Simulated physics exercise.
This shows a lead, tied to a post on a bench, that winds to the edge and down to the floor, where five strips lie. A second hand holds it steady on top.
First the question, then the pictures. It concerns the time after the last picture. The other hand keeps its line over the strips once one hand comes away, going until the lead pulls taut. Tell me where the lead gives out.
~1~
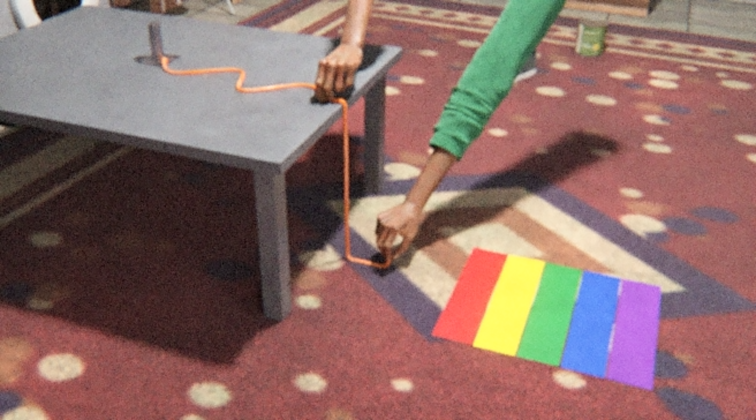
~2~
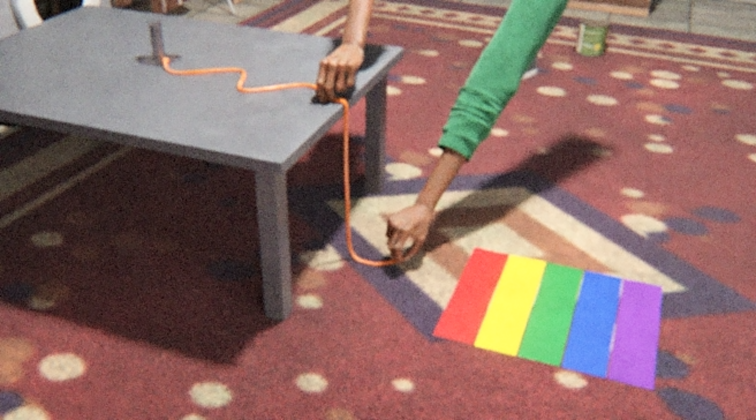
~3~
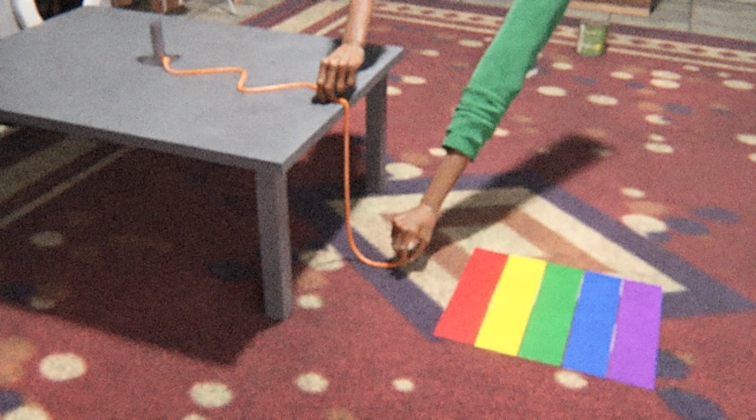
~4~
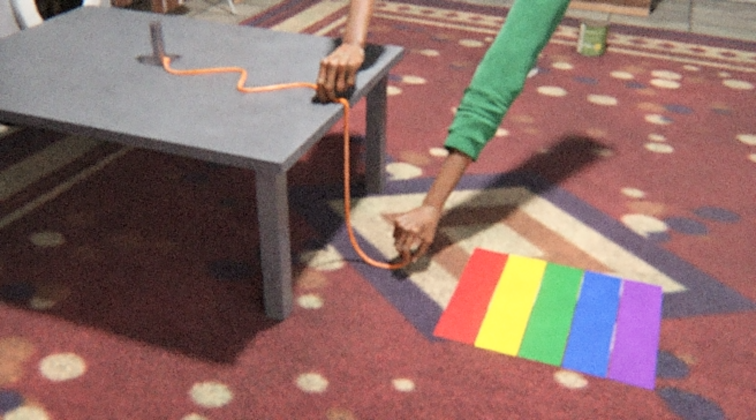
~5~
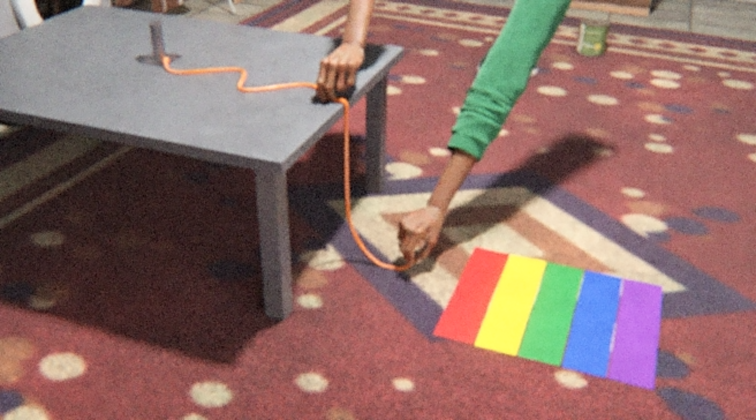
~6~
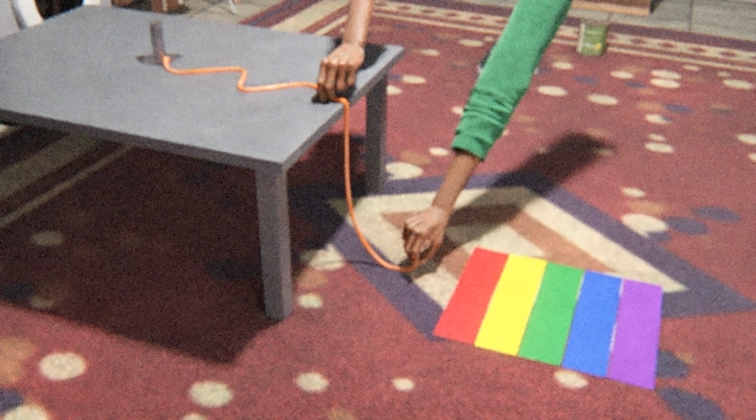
It gives out over the blue strip.
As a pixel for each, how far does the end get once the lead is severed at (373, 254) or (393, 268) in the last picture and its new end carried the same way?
Try 1: (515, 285); try 2: (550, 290).
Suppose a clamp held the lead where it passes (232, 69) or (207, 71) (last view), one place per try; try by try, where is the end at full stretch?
Respectively (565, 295) and (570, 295).
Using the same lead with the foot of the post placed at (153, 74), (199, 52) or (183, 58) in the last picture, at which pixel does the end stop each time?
First (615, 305), then (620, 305), and last (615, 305).
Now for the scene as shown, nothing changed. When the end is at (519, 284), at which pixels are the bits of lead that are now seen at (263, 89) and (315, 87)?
Around (319, 91) and (354, 121).
Soon after, end near (519, 284); over yellow.
Then, end near (566, 294); over green.
At full stretch, end near (594, 301); over blue. It gets as far as the blue strip.
